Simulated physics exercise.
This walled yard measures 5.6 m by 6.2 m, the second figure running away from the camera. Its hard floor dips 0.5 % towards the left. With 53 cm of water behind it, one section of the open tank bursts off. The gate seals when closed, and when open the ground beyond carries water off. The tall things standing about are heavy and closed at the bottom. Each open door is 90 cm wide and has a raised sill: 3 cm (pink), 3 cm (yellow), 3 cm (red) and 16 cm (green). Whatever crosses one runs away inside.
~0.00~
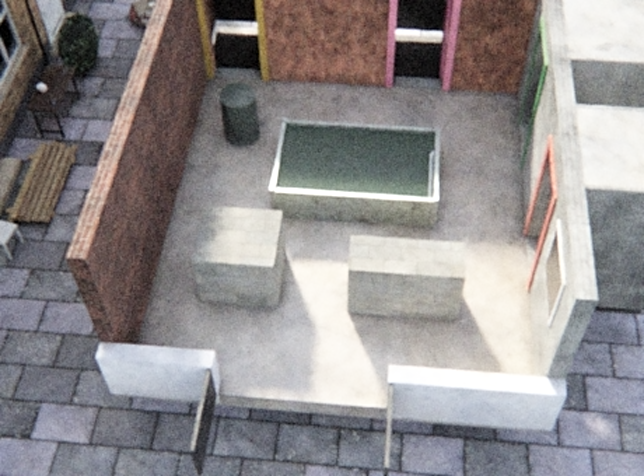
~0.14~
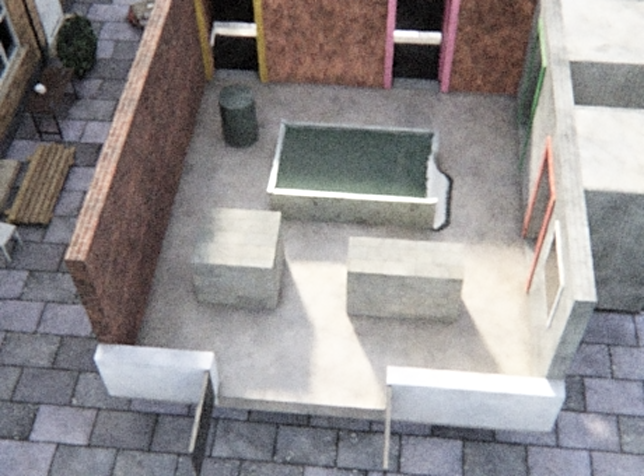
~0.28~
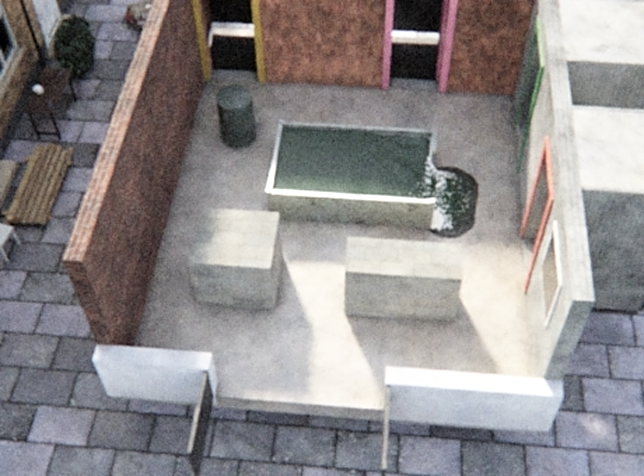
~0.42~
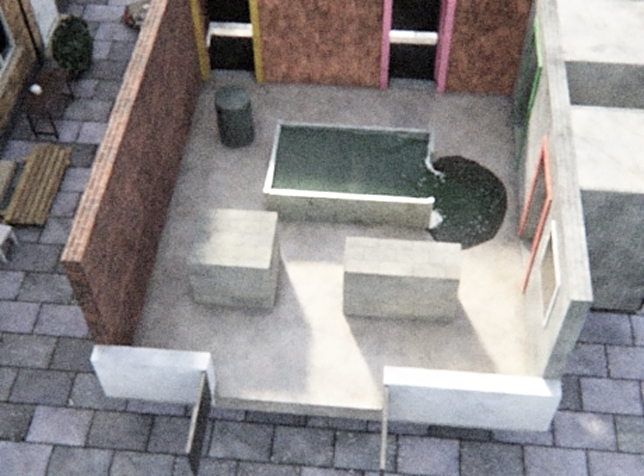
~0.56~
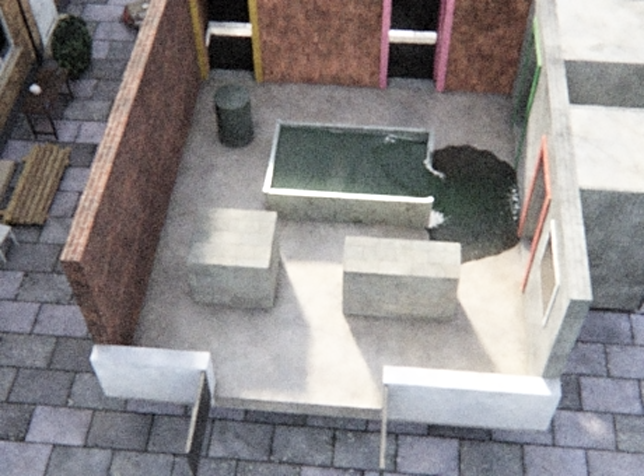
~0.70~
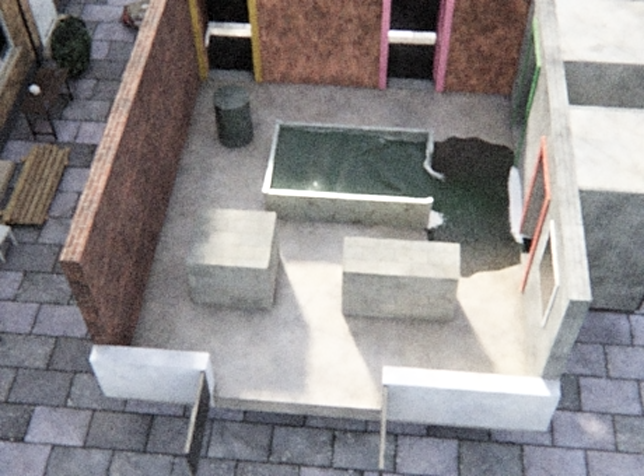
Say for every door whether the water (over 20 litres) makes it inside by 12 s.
Door by door: At the pink door it passes the limit; at the yellow door it goes over the limit; at the red door it goes over the limit; at the green door it does not reach the limit.
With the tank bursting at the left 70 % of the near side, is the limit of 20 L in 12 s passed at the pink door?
Against that limit: Pink below.
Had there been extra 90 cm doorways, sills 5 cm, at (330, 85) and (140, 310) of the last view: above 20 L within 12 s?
In turn: Under, over.
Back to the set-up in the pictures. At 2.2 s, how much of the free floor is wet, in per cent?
Near 25 per cent is wet.
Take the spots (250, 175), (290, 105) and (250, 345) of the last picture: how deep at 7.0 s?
In that order: 1, 3 and 2 cm.
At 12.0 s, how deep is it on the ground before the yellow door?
Some 6.5 cm.
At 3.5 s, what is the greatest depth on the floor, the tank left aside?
About 22 cm.
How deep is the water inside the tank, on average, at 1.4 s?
About 38 cm.
After 1.4 s water covers 15 % of the floor and is deepest (32 cm) near (506, 210); pink door not reached, yellow door not reached, red door 16 cm at the sill, 20 L in, green door 12 cm at the sill, 0 L in.
After 2.2 s water covers 25 % of the floor and is deepest (32 cm) near (506, 210); pink door not reached, yellow door not reached, red door 15 cm at the sill, 80 L in, green door 14 cm at the sill, 0 L in.
After 3.5 s water covers 40 % of the floor and is deepest (22 cm) near (511, 102); pink door 7 cm at the sill, 6 L in, yellow door not reached, red door 11 cm at the sill, 157 L in, green door 11 cm at the sill, 1 L in.
After 7.0 s water covers 80 % of the floor and is deepest (10 cm) near (515, 391); pink door 5 cm at the sill, 32 L in, yellow door 7 cm at the sill, 8 L in, red door 7 cm at the sill, 228 L in, green door 6 cm at the sill, 1 L in.
After 12.0 s water covers 100 % of the floor and is deepest (8 cm) near (125, 374); pink door 3 cm at the sill, 41 L in, yellow door 7 cm at the sill, 77 L in, red door 4 cm at the sill, 248 L in, green door 3 cm at the sill, 1 L in.
